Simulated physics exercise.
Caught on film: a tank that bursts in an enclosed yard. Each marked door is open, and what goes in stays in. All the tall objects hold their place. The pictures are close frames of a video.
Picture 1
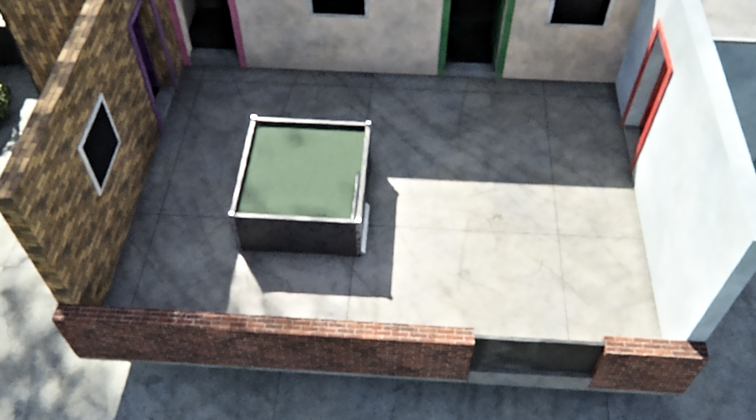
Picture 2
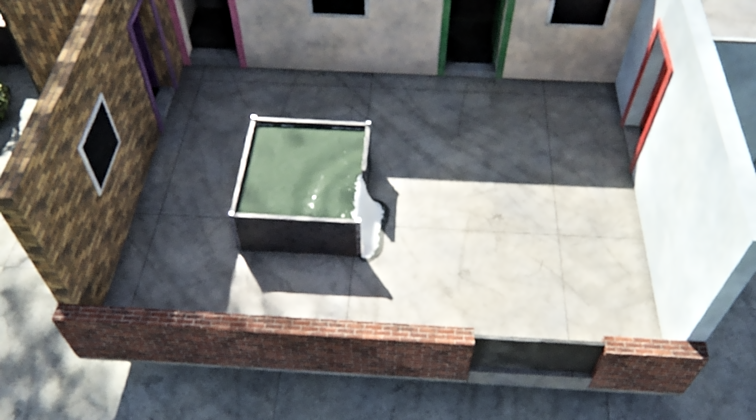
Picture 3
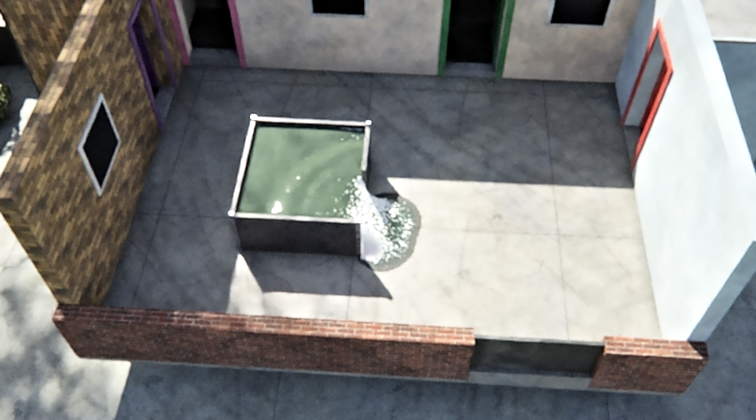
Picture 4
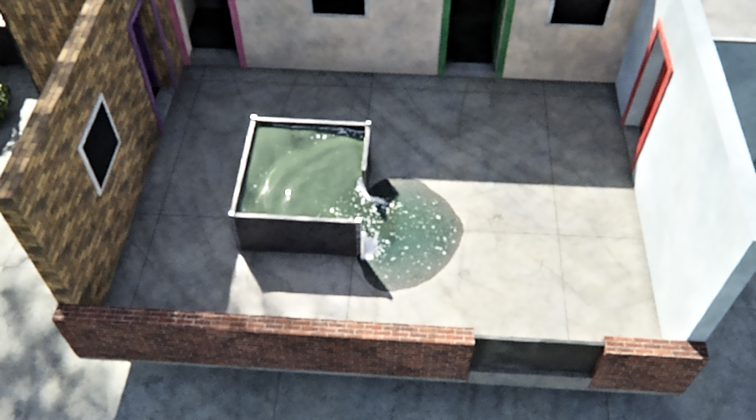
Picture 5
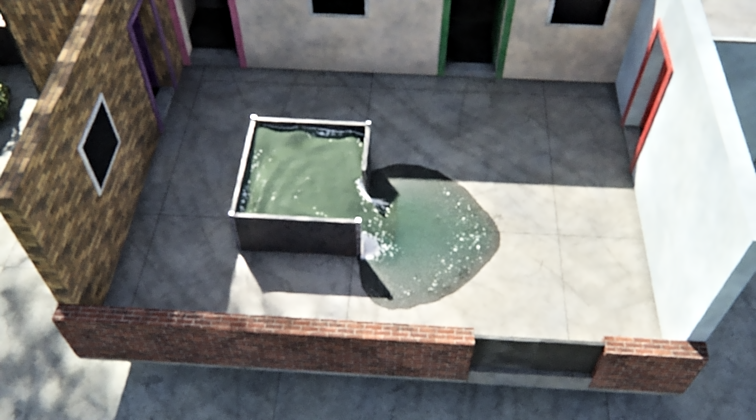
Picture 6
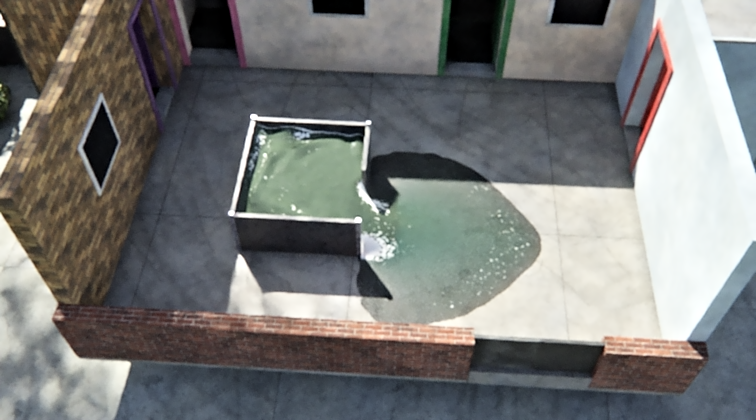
The footage shows a square open tank of still green water in a walled yard before its right side bursts open, and water pours through the gap, spreading rightward across the paved floor in a widening, foam-flecked pool.
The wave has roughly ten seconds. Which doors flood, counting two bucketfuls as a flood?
In the end: The pink door holds within the limit; the purple door holds within the limit; the green door holds within the limit; the red door floods.
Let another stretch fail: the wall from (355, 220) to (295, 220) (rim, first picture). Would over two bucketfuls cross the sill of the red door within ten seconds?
Then: Red stays under.
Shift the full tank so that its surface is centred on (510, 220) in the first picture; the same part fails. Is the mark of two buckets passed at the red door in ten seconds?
In short: The red door lets less in.
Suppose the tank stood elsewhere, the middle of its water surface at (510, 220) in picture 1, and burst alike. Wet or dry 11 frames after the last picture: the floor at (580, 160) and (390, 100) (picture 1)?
In turn: Flooded, clear.
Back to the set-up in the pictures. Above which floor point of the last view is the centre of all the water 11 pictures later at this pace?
I would point to (414, 227).
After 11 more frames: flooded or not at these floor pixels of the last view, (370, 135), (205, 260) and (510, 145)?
In that order: Free of water, clear, covered.
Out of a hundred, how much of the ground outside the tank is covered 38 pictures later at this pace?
Roughly 55 per cent.
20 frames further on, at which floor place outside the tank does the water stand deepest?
Near (564, 348).
A moment on, water covers 35 % of the floor; the pink door not reached, the purple door not reached, the green door not reached, the red door not reached.
Next, water covers 40 % of the floor; the pink door not reached, the purple door not reached, the green door not reached, the red door under two buckets in.
Then, water covers 45 % of the floor; the pink door not reached, the purple door not reached, the green door not reached, the red door over two buckets in.
Later, water covers 55 % of the floor; the pink door not reached, the purple door not reached, the green door wet at the sill, nothing in, the red door over two buckets in.
In the end, water covers 95 % of the floor; the pink door wet at the sill, nothing in, the purple door wet at the sill, nothing in, the green door wet at the sill, nothing in, the red door over two buckets in.
